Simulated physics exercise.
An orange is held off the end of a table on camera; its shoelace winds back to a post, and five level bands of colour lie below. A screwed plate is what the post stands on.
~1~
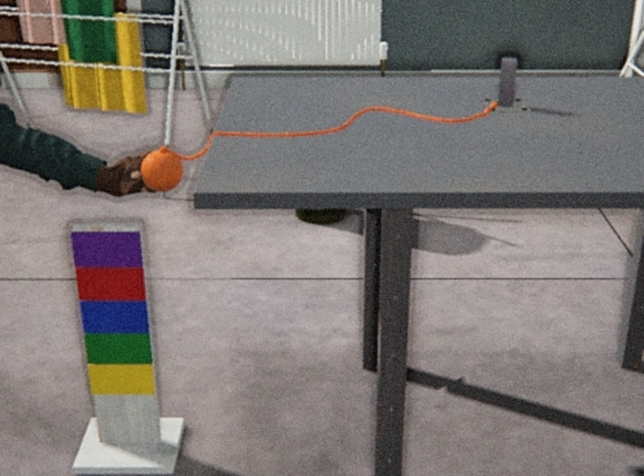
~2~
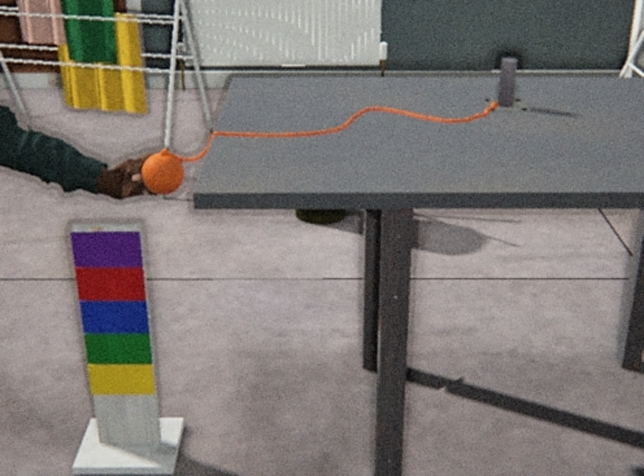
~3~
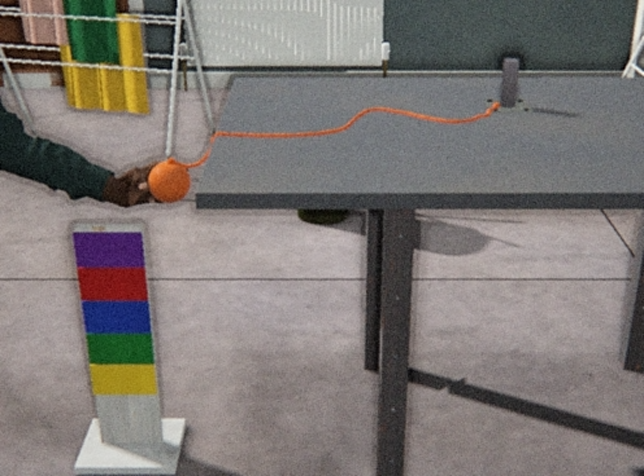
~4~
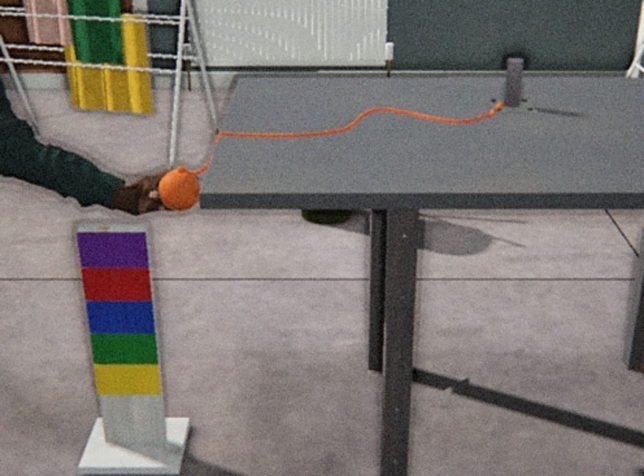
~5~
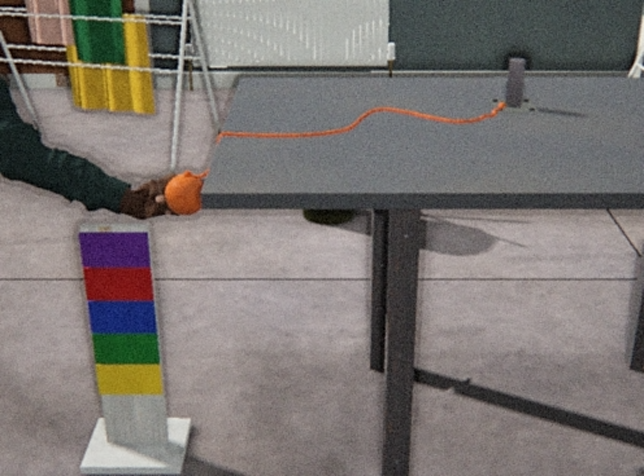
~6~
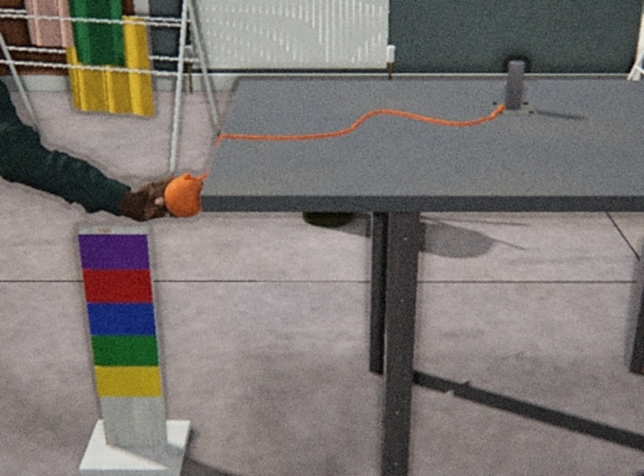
At a dark table on a pale floor, a hand holds an orange ball tied to a cord leading to a small post and moves it slightly right and down beside the table's left edge, above a stand with coloured bands.
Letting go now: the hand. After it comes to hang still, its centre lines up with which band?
It lines up with red.
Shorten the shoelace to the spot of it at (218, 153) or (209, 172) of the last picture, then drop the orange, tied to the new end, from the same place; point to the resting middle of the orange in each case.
Around (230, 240) for the first cut and around (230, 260) for the second.
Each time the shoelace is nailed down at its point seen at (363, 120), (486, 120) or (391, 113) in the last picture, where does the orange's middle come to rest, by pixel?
Try one gives (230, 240), try two (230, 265), and try three (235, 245).
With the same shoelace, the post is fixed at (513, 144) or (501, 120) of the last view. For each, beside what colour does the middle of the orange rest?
The first case gives blue, the second gives blue.
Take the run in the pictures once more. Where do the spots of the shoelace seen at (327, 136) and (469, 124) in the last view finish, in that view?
The first finishes about (245, 125) and the second about (435, 113).
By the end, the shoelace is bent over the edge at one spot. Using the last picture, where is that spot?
Position: Approx. (302, 138).
A little later, orange near (260, 265); level with red.
Next, orange near (217, 281); level with red.
When it is over, orange near (223, 281); level with red. Its centre hangs level with the red band.
